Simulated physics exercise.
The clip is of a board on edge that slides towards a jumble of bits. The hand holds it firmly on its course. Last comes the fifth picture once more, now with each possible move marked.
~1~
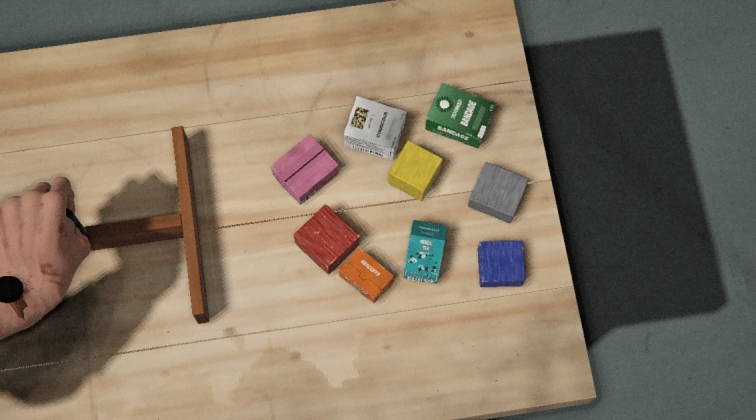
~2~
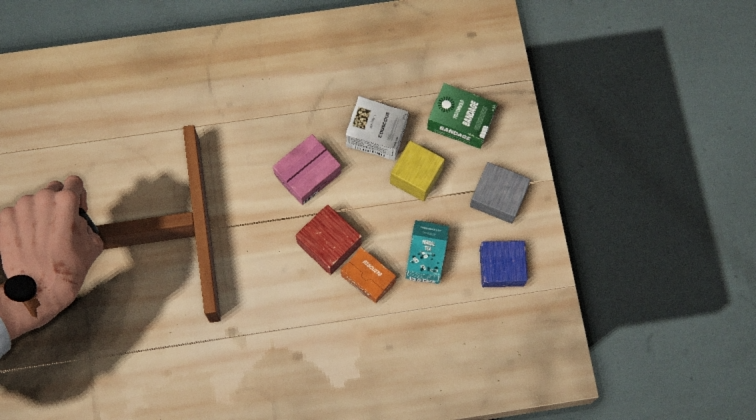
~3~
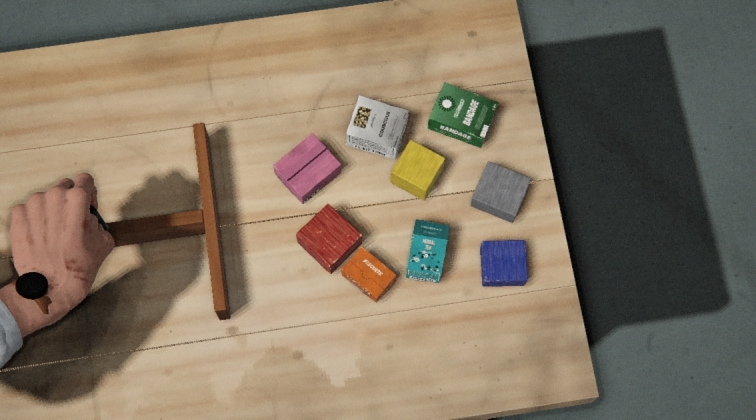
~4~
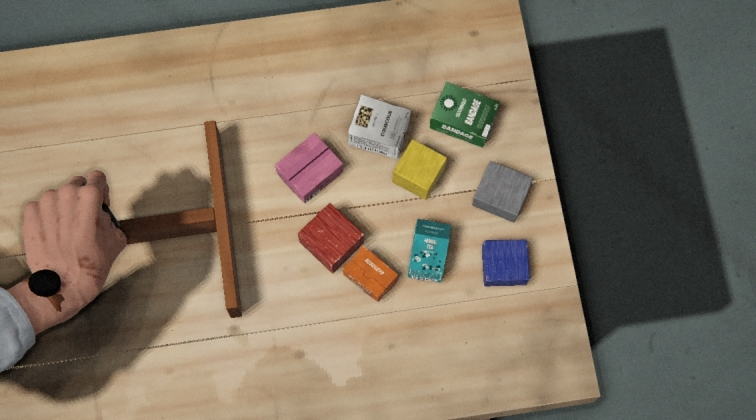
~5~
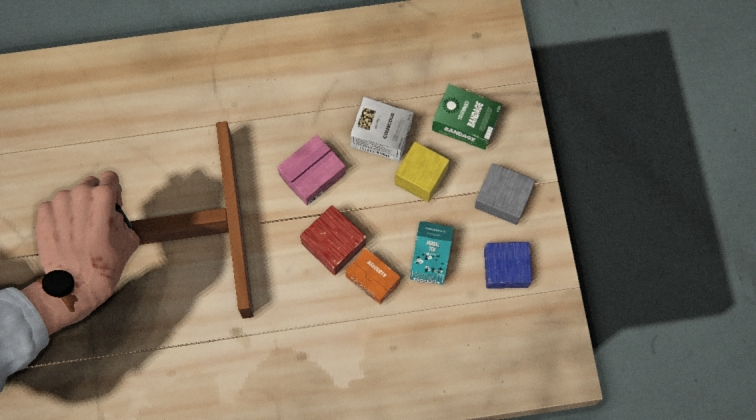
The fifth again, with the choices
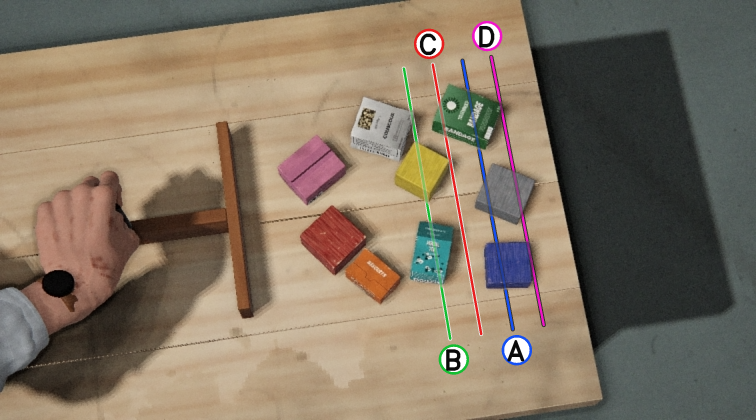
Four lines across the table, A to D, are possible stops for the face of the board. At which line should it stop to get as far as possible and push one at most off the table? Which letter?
It should halt at C.
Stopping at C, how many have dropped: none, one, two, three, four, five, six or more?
In all, none.
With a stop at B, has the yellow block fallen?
No.
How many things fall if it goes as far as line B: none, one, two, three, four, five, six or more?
In all, none.
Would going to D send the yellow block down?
Yes.
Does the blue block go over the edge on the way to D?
By then, yes.
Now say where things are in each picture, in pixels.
The first picture shows grey block (498, 193); orange box (367, 276); board (187, 218).
The second picture shows board (199, 217); yellow block (417, 172).
The third picture shows board (210, 214); turquoise packet (427, 252).
The fourth picture shows board (221, 212); white packet (380, 127).
The fifth picture shows board (232, 213); grey block (505, 194); orange box (373, 277); pink box (312, 171).
On the marked copy, A at (487, 190); B at (426, 199); C at (456, 195); D at (517, 186).
Taking C. A third of the way, board (314, 201); orange box (379, 279); white packet (391, 126).
Two thirds of the way, board (394, 190); grey block (514, 195); green box (477, 114).
When it is over, board (453, 182); grey block (561, 200); green box (532, 108); none fallen.
As for the rest, A drops four; B is within the limit but short; D drops five.
